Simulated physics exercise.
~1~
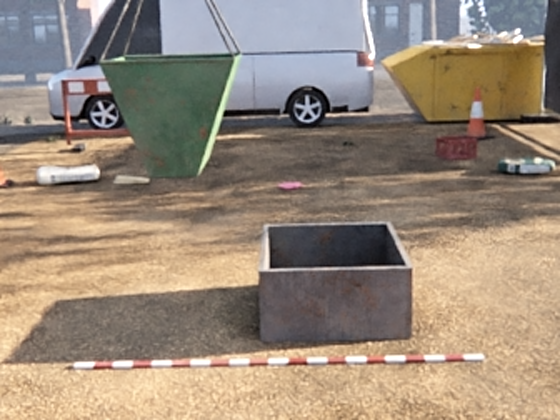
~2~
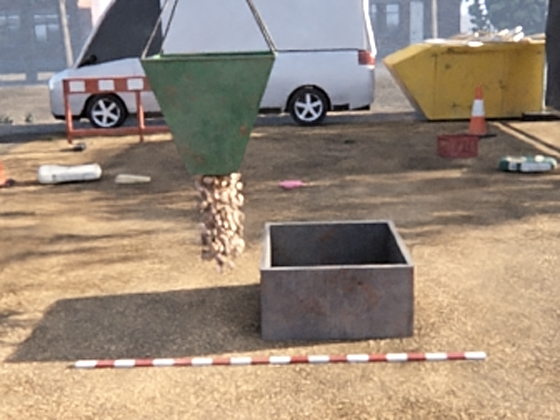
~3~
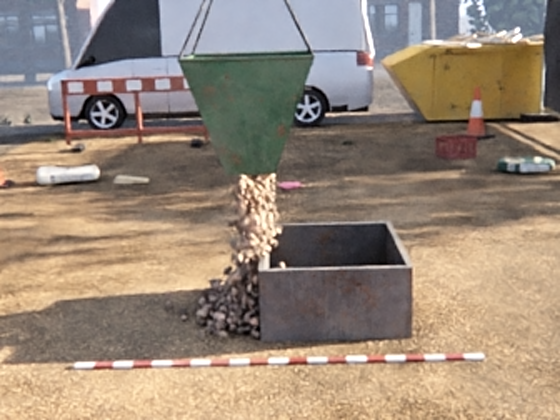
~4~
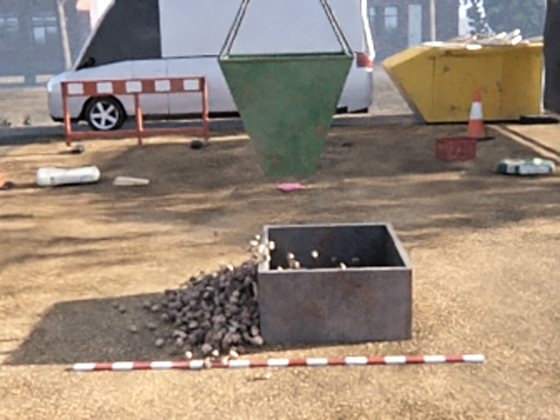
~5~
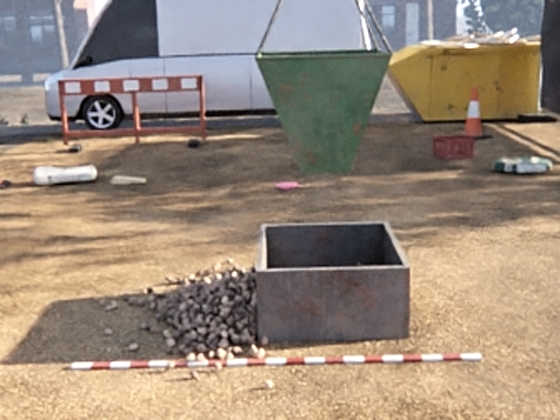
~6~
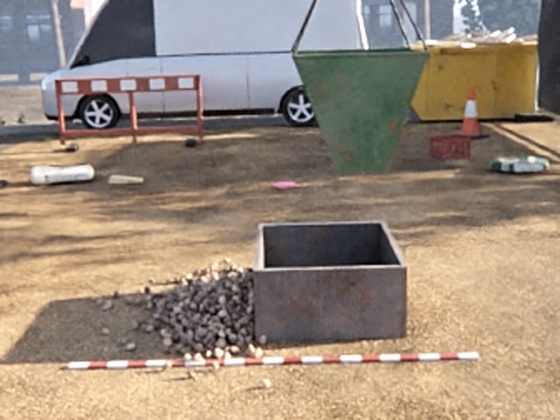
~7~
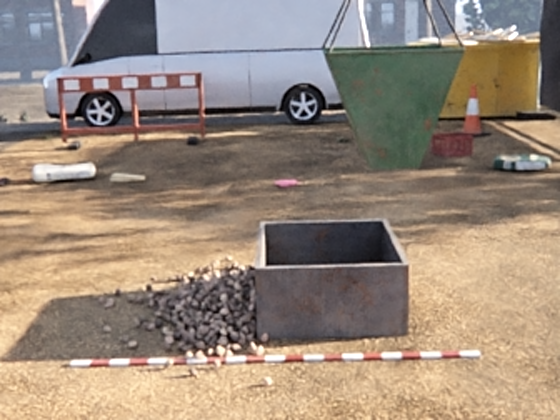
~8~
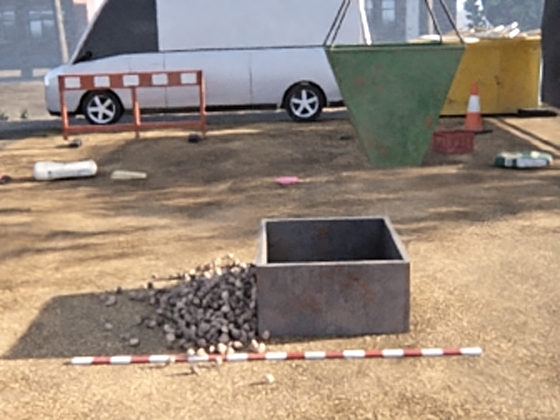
In a sunny yard, a green skip moves right, dropping stones mostly left of a bin.
